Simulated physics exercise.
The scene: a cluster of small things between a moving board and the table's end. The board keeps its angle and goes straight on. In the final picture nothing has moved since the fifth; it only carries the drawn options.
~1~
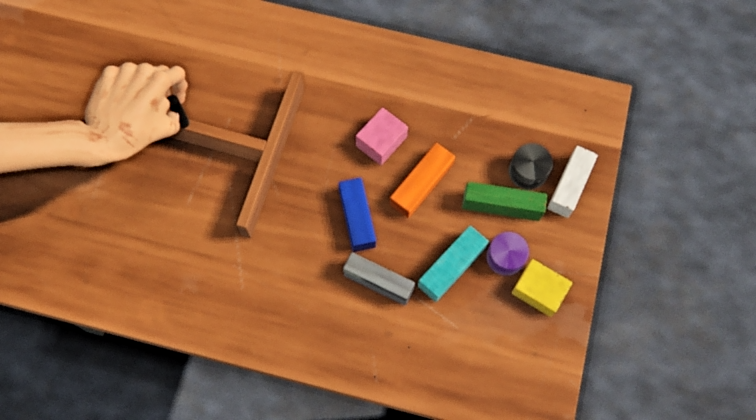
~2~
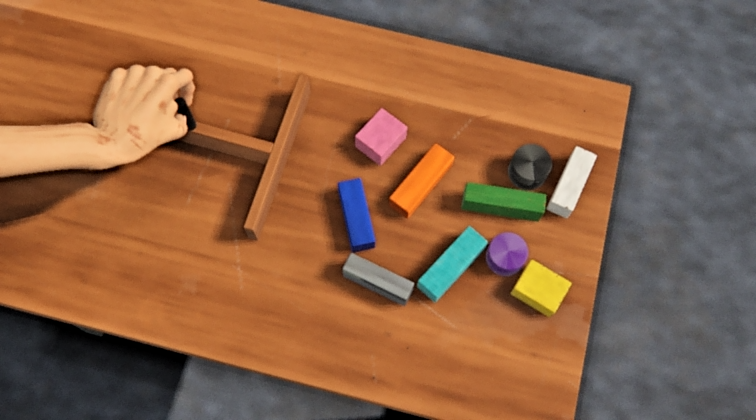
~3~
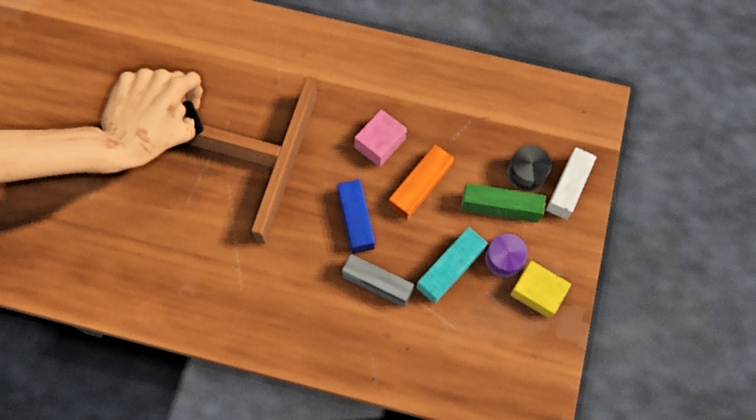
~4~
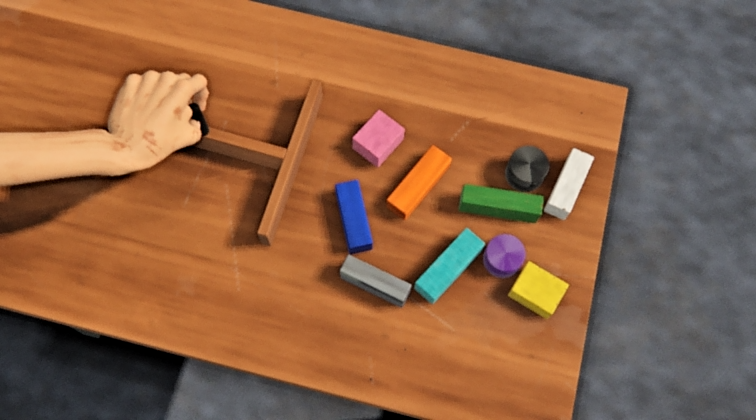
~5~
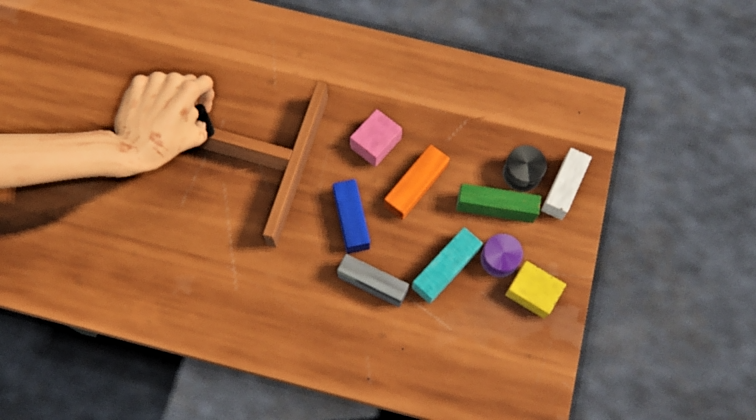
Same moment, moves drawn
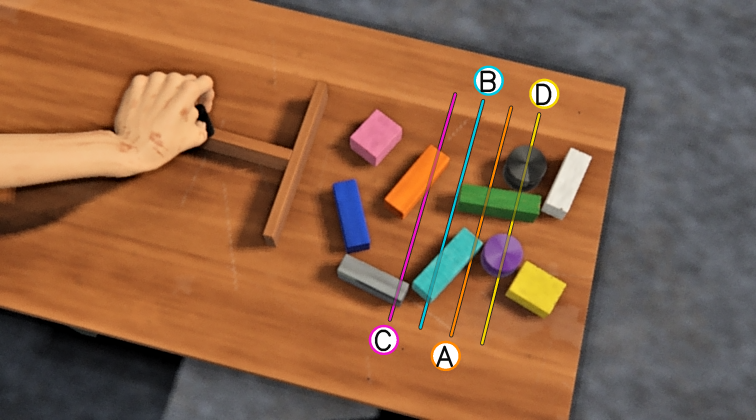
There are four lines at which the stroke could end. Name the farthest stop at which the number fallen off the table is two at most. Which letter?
Up to line D.
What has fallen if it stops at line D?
The green bar.
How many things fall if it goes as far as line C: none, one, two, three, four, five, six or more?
In all, none.
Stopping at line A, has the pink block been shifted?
By then, yes.
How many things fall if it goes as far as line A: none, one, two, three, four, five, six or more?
In all, none.
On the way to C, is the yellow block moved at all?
By then, no.
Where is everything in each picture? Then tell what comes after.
Grey stick (379, 279); yellow block (542, 288); green bar (504, 201), in the first picture.
Board (277, 149); purple tin (506, 255), in the second picture.
Board (285, 153); pink block (380, 138), in the third picture.
Board (290, 155); turquoise bar (449, 266), in the fourth picture.
Board (296, 156); black tin (525, 168); grey stick (373, 281); yellow block (535, 290), in the fifth picture.
On the copy, A at (483, 216); B at (453, 209); C at (424, 201); D at (512, 223).
On D. First, board (373, 175); grey stick (382, 285); pink block (409, 144).
Then, board (452, 195); white bar (582, 186); yellow block (550, 304).
Finally, board (514, 210); green bar over the edge; white bar (606, 189); one fallen.
By contrast, A is within the limit but short; B is within the limit but short; C is within the limit but short.
